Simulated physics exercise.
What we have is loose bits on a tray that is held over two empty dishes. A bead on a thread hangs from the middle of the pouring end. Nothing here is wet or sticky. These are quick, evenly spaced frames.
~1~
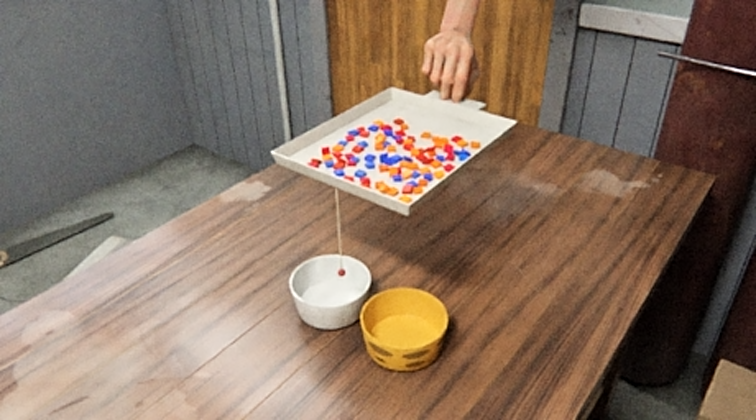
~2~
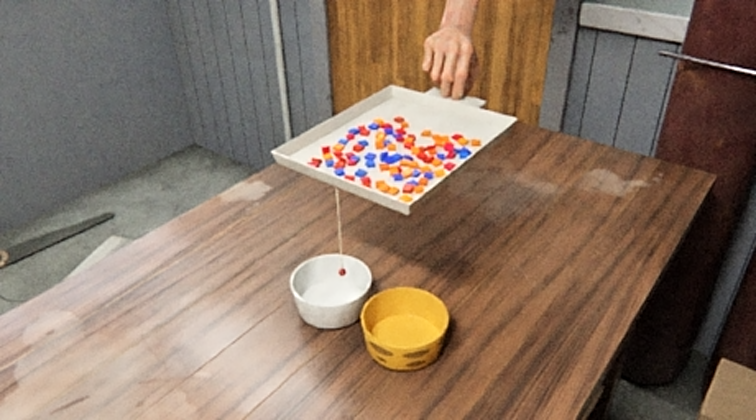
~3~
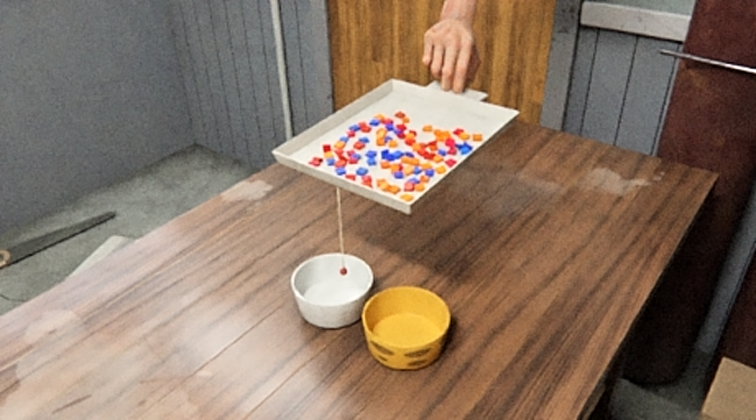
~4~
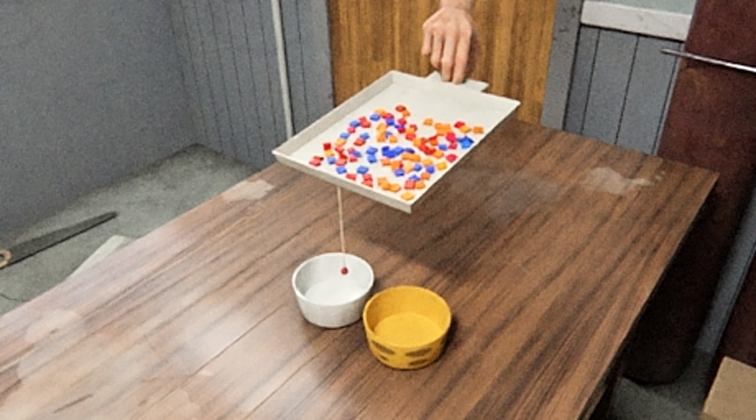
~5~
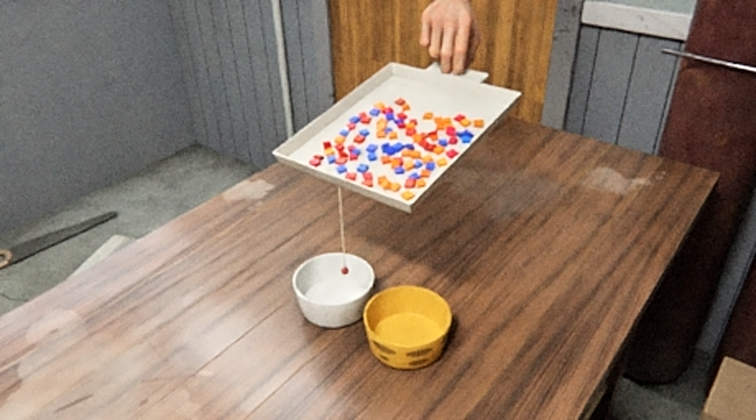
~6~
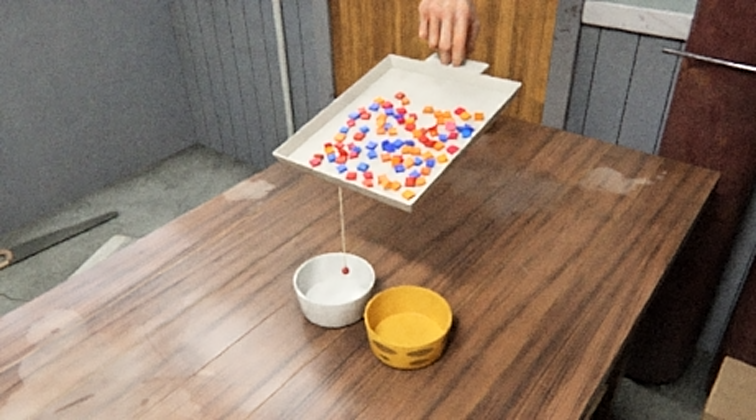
On a wooden table in a grey-panelled room, a white dish and a yellow dish sit empty beneath a pale tray of red, blue and orange bits, a bead hanging from it on a thread. The tray starts level, then a hand slowly raises its far end, tilting it slightly toward the dishes.
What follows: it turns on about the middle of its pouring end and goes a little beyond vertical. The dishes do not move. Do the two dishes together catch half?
Caught overall: Less than half.
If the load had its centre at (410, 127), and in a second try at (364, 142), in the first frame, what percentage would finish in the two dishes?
First some 30, then 40 per cent.
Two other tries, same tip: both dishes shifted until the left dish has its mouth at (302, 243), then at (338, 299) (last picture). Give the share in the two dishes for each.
First some 0, then 50 per cent.
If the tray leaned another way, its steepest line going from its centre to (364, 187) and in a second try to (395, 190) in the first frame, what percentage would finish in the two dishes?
About 70 and 90 per cent.
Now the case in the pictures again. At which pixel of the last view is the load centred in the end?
Close to (320, 333).
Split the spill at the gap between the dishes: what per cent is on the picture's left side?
Some 90 per cent.
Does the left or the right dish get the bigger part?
It is the left-hand dish.
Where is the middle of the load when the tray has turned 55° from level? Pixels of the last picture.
Close to (357, 160).
Soon, tray tipped steeply; nearly all on the tray; a stray few in the air.
A while on, tray tipped right over; nearly all on the tray; a stray few outside both; a stray few in the air.
Towards the end, tray tipped past a quarter turn; a small part in the right dish; about a quarter in the left dish; most outside both.
Finally, tray tipped past a quarter turn; a small part in the right dish; about a quarter in the left dish; most outside both.
